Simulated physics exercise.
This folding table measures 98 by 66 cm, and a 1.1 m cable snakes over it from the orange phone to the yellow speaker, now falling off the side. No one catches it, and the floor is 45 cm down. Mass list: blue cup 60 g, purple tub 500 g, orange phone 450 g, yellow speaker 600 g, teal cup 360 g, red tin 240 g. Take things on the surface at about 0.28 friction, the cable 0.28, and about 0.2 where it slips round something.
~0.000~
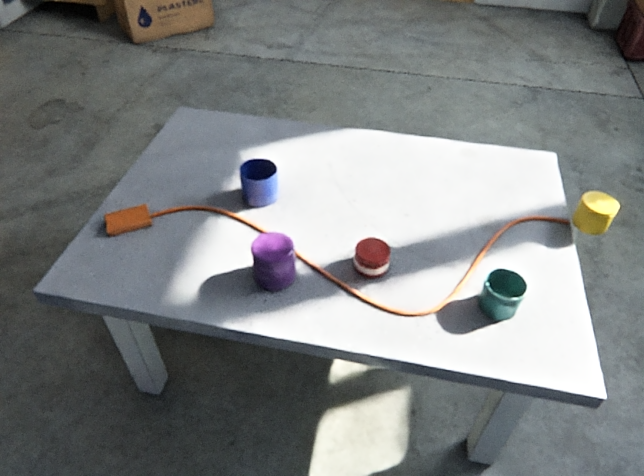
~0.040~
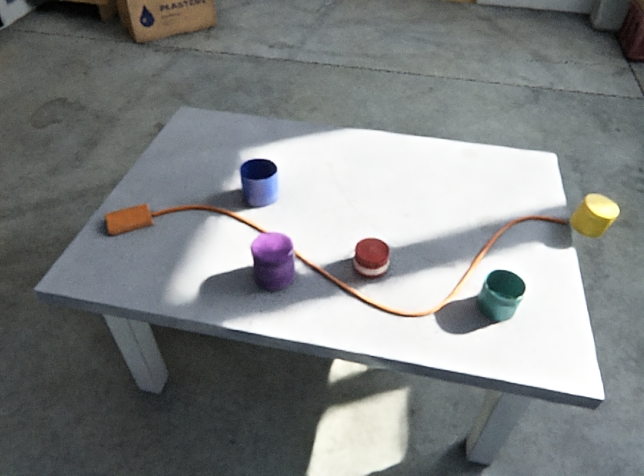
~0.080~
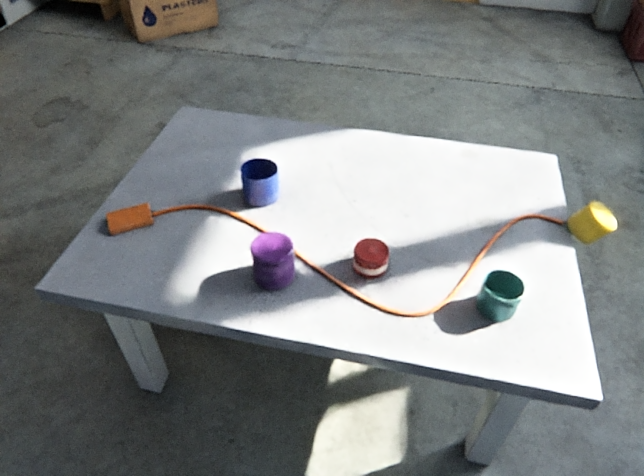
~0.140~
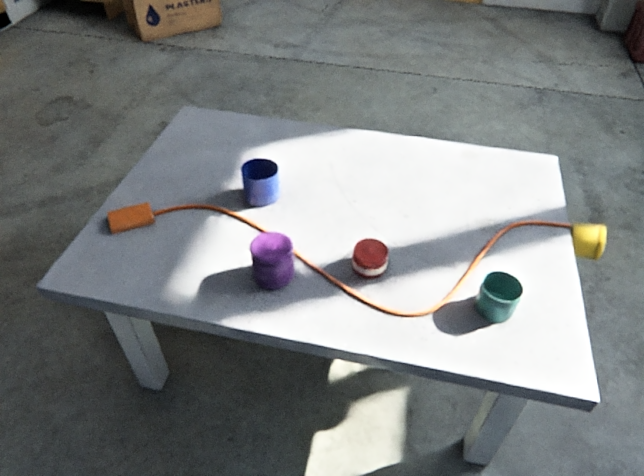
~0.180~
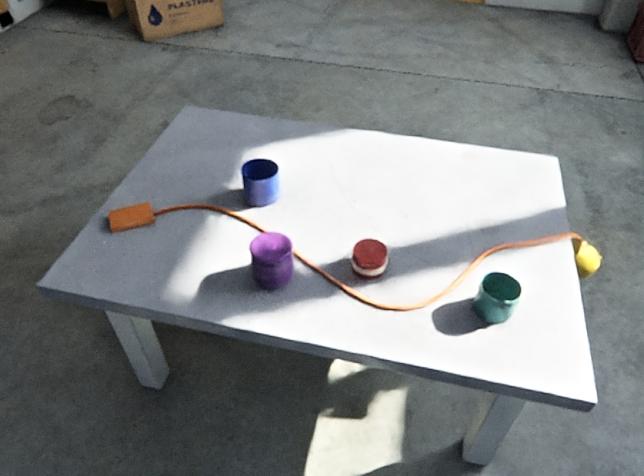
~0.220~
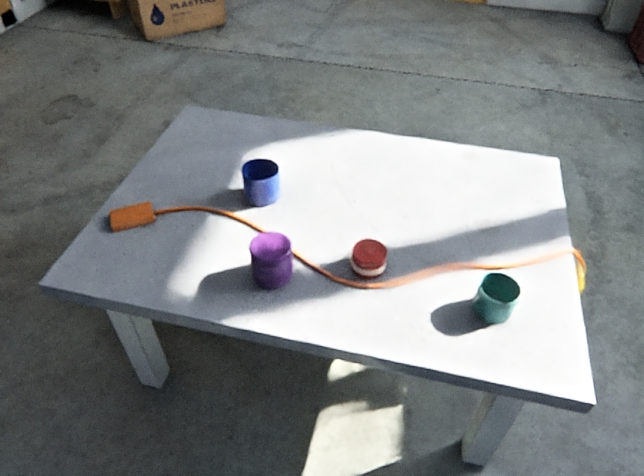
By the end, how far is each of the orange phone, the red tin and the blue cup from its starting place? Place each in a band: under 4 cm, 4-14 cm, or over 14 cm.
At the end, the orange phone is displaced greatly; the red tin is displaced greatly; the blue cup is displaced slightly.
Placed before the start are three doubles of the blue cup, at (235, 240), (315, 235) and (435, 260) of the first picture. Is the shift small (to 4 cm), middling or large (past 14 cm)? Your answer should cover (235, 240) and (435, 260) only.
The first would move a long way, and the second would move a fair bit.
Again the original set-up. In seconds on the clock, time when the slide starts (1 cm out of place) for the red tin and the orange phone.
Times: Red tin = 0.28 s, orange phone = 0.30 s.
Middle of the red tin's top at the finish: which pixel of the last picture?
Near (385, 178).
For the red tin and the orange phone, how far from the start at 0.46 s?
Red tin: 15 cm; orange phone: 20 cm.
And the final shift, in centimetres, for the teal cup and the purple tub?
Final offset from start: Teal cup = 0 cm, purple tub = 4 cm.
At 0.5 s, the cable's tail end at (238, 249); orange phone 20 cm off its start, red tin 15 cm off its start, yellow speaker over the edge.
At 0.7 s, the cable's tail end at (298, 259); orange phone 33 cm off its start, red tin 22 cm off its start, yellow speaker over the edge.
At 1.0 s, the cable's tail end at (299, 259); orange phone 33 cm off its start at (283, 241), red tin 22 cm off its start at (385, 178), yellow speaker over the edge.
At 1.2 s, the cable's tail end at (299, 259); orange phone 33 cm off its start, red tin 22 cm off its start, yellow speaker over the edge.
At 2.4 s, the cable's tail end at (299, 259); orange phone 33 cm off its start at (283, 241), red tin 22 cm off its start at (385, 178), blue cup 0 cm off its start at (261, 169), yellow speaker over the edge.
